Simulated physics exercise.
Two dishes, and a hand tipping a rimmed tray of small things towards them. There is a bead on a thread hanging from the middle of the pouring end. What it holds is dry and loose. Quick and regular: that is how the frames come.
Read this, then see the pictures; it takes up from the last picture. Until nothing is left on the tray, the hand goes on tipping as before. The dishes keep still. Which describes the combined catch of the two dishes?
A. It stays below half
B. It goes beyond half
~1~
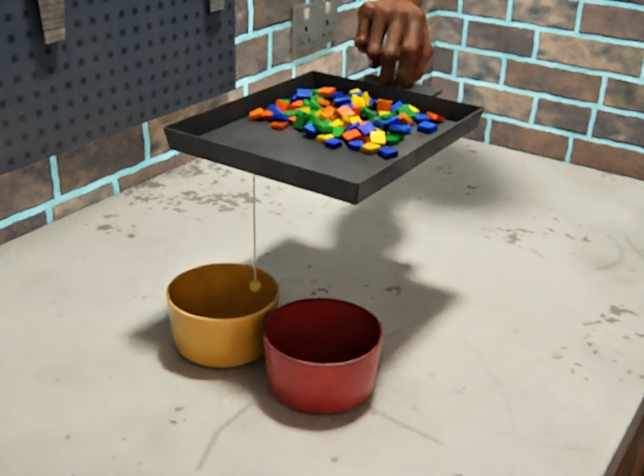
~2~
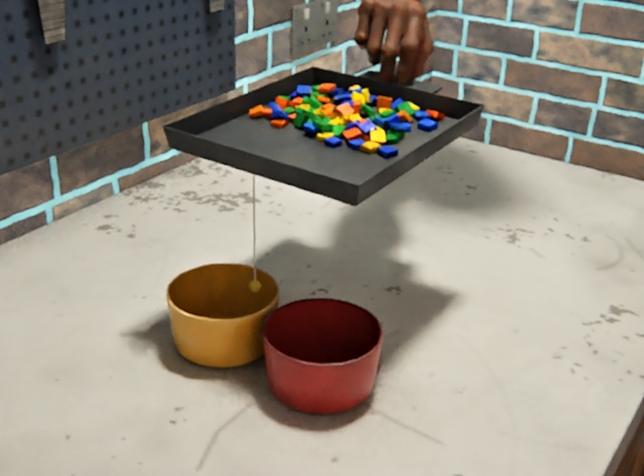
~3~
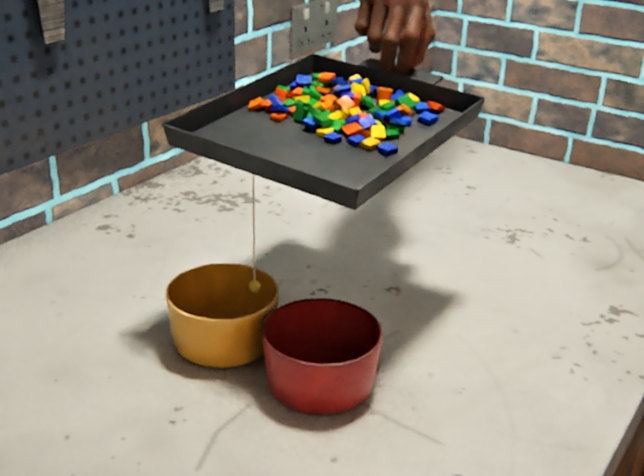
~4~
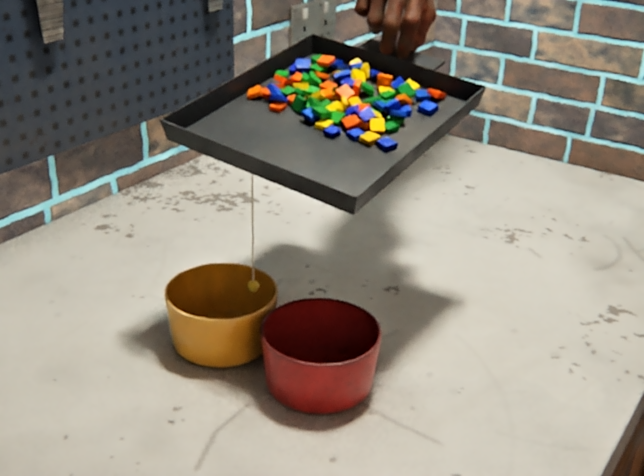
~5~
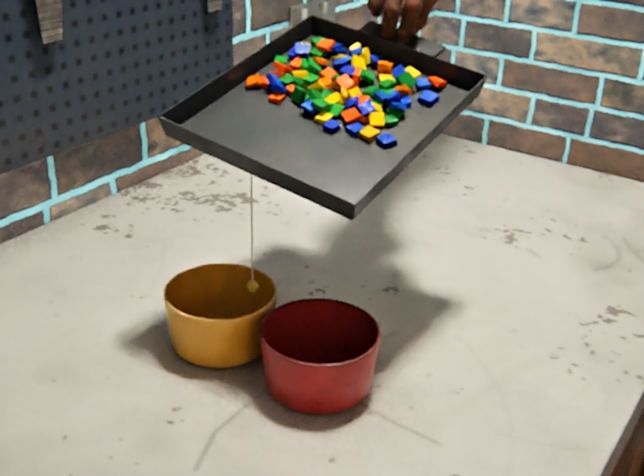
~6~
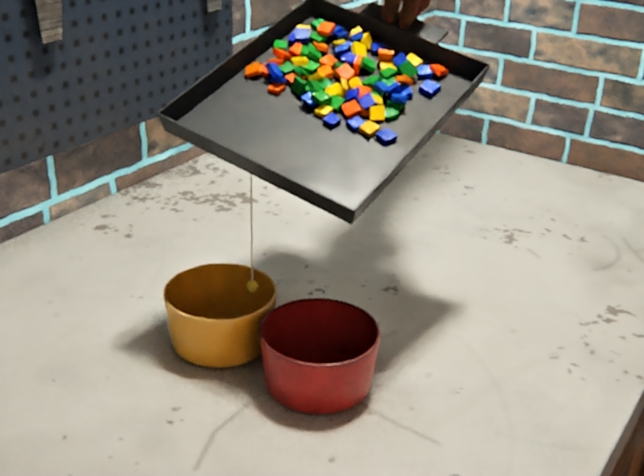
Option B: It goes beyond half.
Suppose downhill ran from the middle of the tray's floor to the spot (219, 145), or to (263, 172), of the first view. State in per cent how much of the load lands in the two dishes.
Respectively 40 % and 20 %.
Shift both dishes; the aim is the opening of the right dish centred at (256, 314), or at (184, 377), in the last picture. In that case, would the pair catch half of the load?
Result, first place: Not as much as half; second place: Not as much as half.
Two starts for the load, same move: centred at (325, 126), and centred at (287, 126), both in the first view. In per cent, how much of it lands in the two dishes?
Respectively 90 and 90 per cent.
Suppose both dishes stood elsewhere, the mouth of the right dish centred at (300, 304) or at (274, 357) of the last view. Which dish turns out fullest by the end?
Well, first the right-hand one, then the right-hand one.
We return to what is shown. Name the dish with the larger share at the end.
Looking at the end state, it is the right-side one.
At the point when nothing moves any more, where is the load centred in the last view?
Near (326, 379), more or less.
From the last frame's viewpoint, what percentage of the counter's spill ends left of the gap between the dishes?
Roughly 10 percent.
Soon, tray tipped steeply; nearly all on the tray; a small part in the air.
A while on, tray tipped past a quarter turn; about a third on the tray; about a third in the right dish; about a quarter outside both; a small part in the air.
Towards the end, tray tipped past a quarter turn; most in the right dish; about a quarter outside both.
Finally, tray tipped past a quarter turn; most in the right dish; none in the left dish; about a quarter outside both.
